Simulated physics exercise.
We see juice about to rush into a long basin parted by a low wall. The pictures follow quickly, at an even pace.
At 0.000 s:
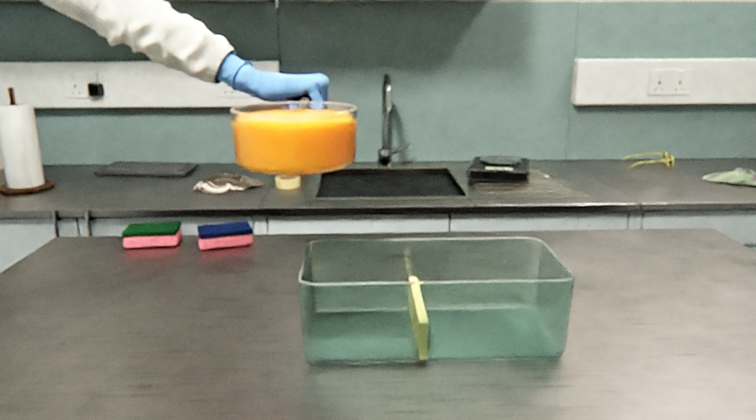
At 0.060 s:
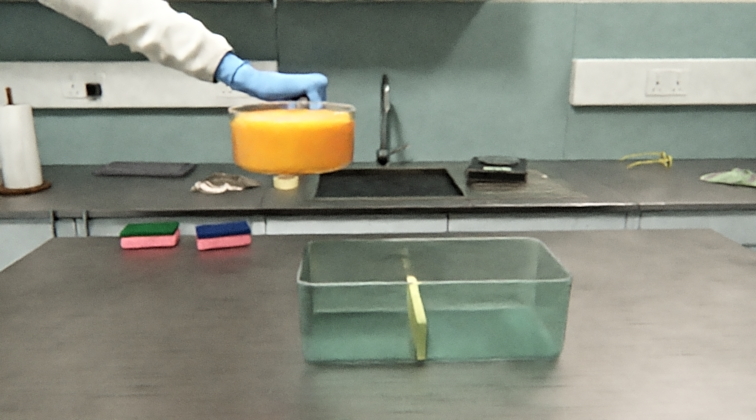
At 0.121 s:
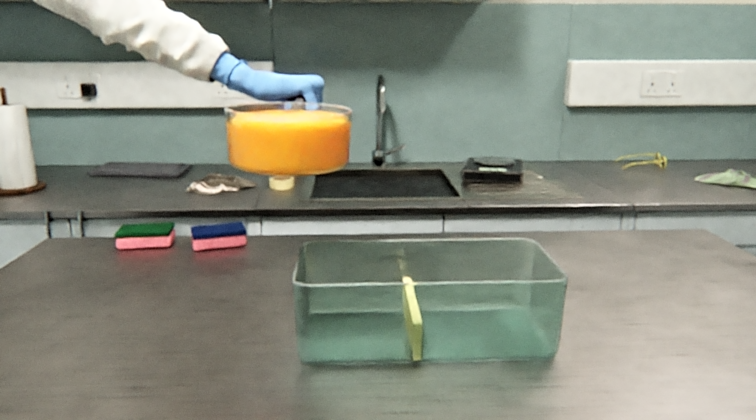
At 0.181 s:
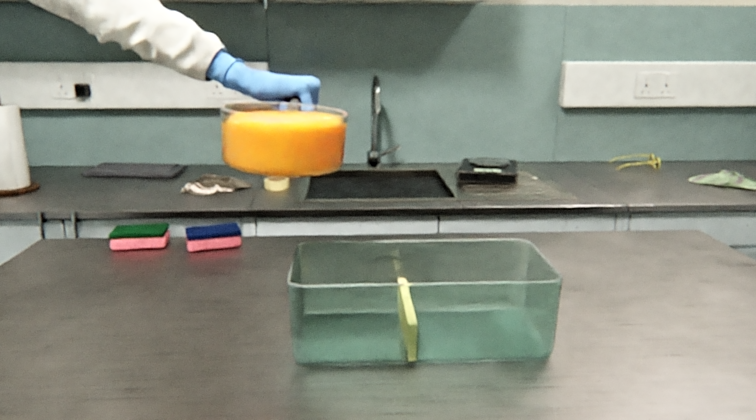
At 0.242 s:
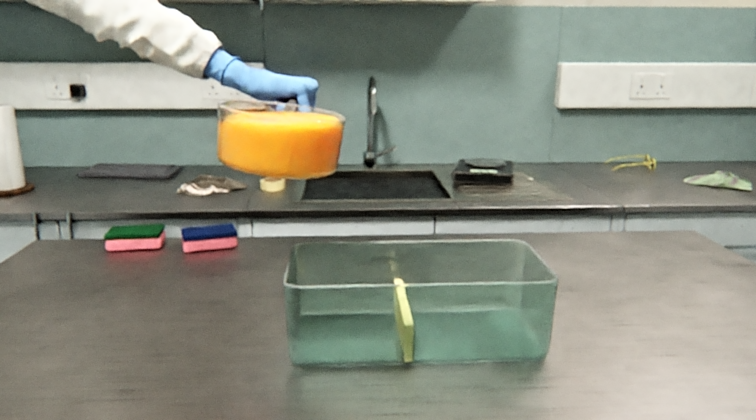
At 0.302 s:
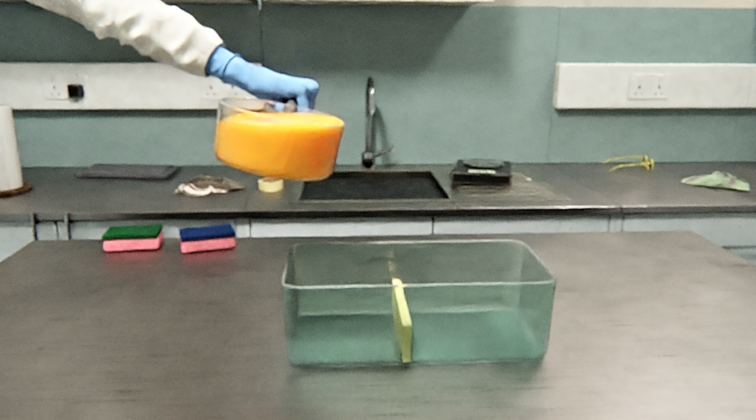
A blue-gloved hand held a clear round bowl of orange juice above and to the left of a long, divided glass basin, then tilted it slightly to the right.
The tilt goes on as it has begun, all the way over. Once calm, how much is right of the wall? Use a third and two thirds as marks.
It comes to between a third and two thirds.
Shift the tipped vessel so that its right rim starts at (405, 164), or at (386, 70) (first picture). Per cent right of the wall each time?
Roughly 75 per cent, and 75 per cent.
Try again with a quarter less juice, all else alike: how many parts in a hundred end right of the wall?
Roughly 25 in a hundred.
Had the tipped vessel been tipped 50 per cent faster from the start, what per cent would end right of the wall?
Close to 35 per cent.
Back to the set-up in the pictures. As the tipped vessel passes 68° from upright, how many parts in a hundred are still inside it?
Near 40 %.
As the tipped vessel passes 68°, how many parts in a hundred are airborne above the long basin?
It comes to 35 per cent or so.
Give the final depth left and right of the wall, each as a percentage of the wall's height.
Near 50 on the left, 30 on the right.
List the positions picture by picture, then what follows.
In the first picture, it leans 0°; its right rim is at (356, 109); the juice meets the walls at (236, 117) and (354, 116); the long basin's rim runs from (304, 262) to (557, 258); the wall's top is at (418, 299).
In the second picture, it leans 0°; its right rim is at (354, 110); the juice meets the walls at (234, 118) and (352, 116).
In the third picture, it leans 2°; its right rim is at (351, 112); the juice meets the walls at (230, 117) and (349, 118).
In the fourth picture, it leans 4°; its right rim is at (347, 116); the juice meets the walls at (226, 118) and (345, 119).
In the fifth picture, it leans 8°; its right rim is at (344, 120); the juice meets the walls at (223, 119) and (342, 120).
In the sixth picture, it leans 12°; its right rim is at (343, 125); the juice meets the walls at (221, 120) and (342, 121).
After 0.81 s the tilt is 68° and 40 per cent is still to pour, 9 is left of the wall and 15 right of it.
After 1.19 s the tilt is 109° and 4 per cent is still to pour, 46 is left of the wall and 44 right of it.
After 1.58 s the tilt is 122° and 0 per cent is still to pour, 54 is left of the wall and 44 right of it.
After 2.01 s the tilt is 122° and 0 per cent is still to pour, 54 is left of the wall and 44 right of it.
In the end 54 per cent lies left of the wall, 44 right of it and 1 outside.
